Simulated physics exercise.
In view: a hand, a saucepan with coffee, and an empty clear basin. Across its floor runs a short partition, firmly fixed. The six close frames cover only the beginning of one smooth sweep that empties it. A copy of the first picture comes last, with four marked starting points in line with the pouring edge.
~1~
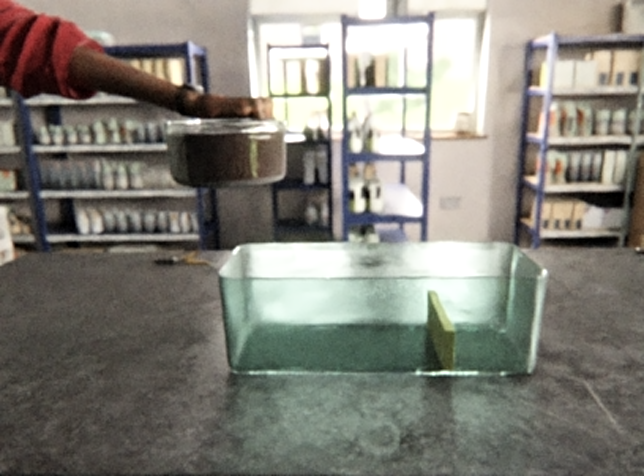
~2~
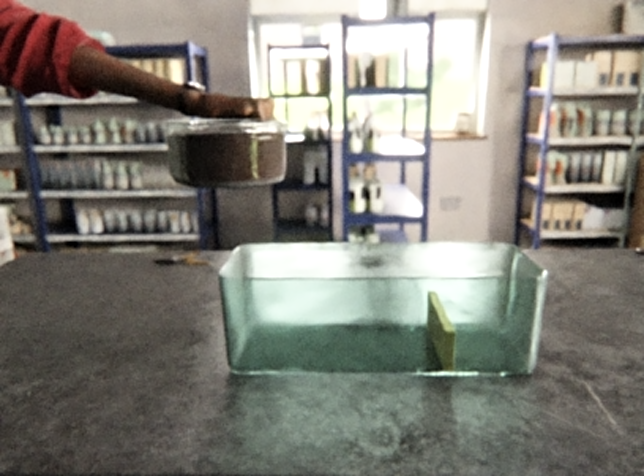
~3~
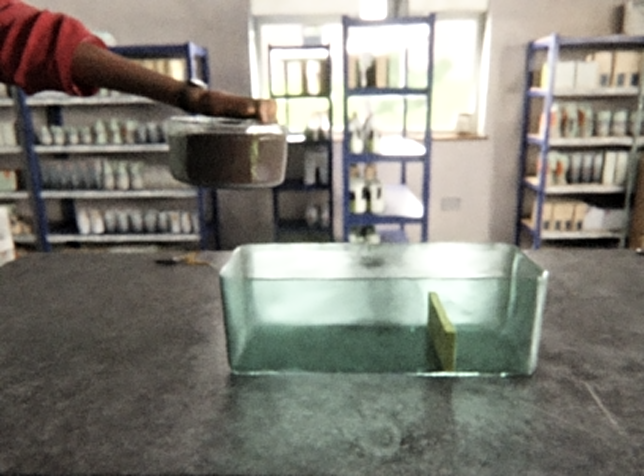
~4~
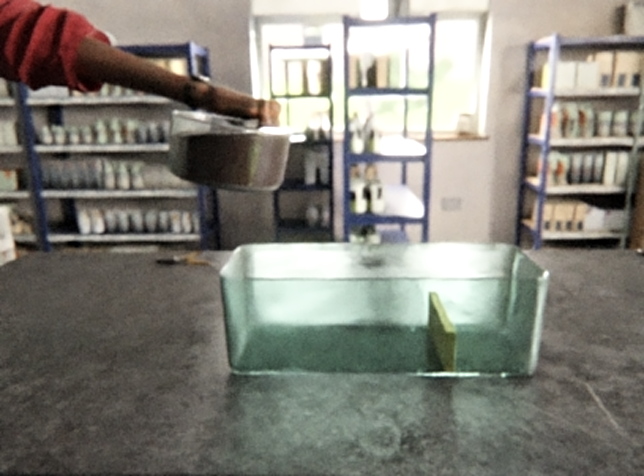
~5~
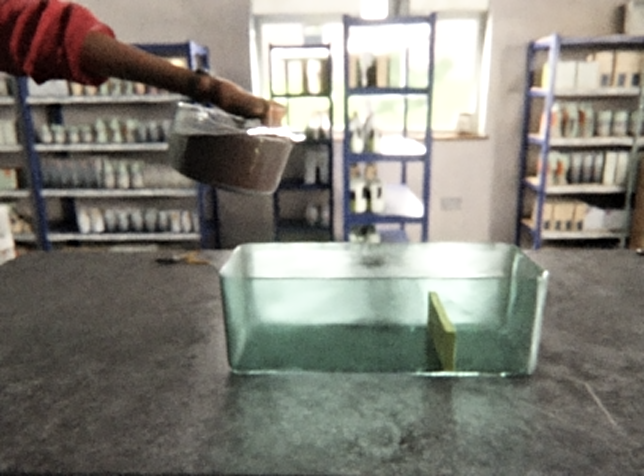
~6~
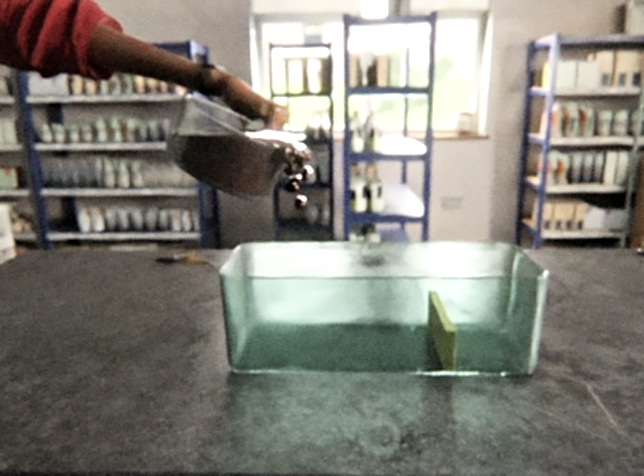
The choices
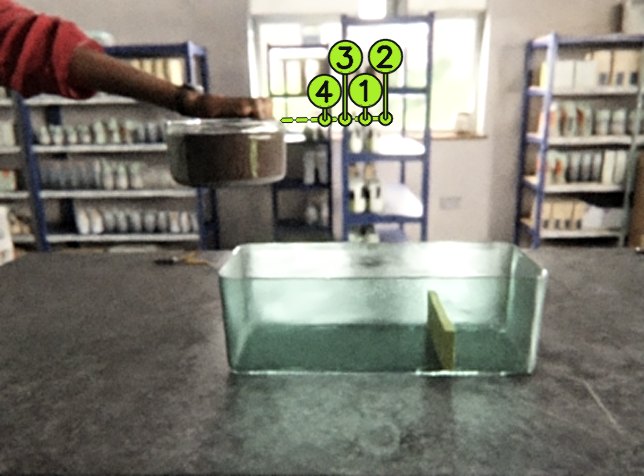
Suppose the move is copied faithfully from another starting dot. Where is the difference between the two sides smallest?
Spot 2 does it best.
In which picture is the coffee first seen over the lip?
In picture 5.
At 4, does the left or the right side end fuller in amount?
The left side.
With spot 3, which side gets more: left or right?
More ends on the left.
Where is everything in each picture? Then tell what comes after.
Upright, lip at (282, 120); basin from (229, 369) to (534, 370); top of the wall at (440, 308); nothing has left yet, in the first frame.
Upright, lip at (283, 121); nothing has left yet, in the second frame.
Tipped about 5°, lip at (286, 125); nothing has left yet, in the third frame.
Tipped about 11°, lip at (289, 132); nothing has left yet, in the fourth frame.
Tipped about 19°, lip at (290, 140); coffee is over the lip, down to (294, 141), in the fifth frame.
Tipped about 28°, lip at (292, 149); coffee is over the lip, down to (299, 206), in the sixth frame.
In lime, 1 at (365, 118); 2 at (385, 118); 3 at (345, 119); 4 at (324, 119).
Choosing 1, about 79 % ends left of the wall and 21 % right of it.
Choosing 2, about 47 % ends left of the wall and 53 % right of it.
Choosing 3, about 98 % ends left of the wall and 2 % right of it.
Choosing 4, about 97 % ends left of the wall and 3 % right of it.
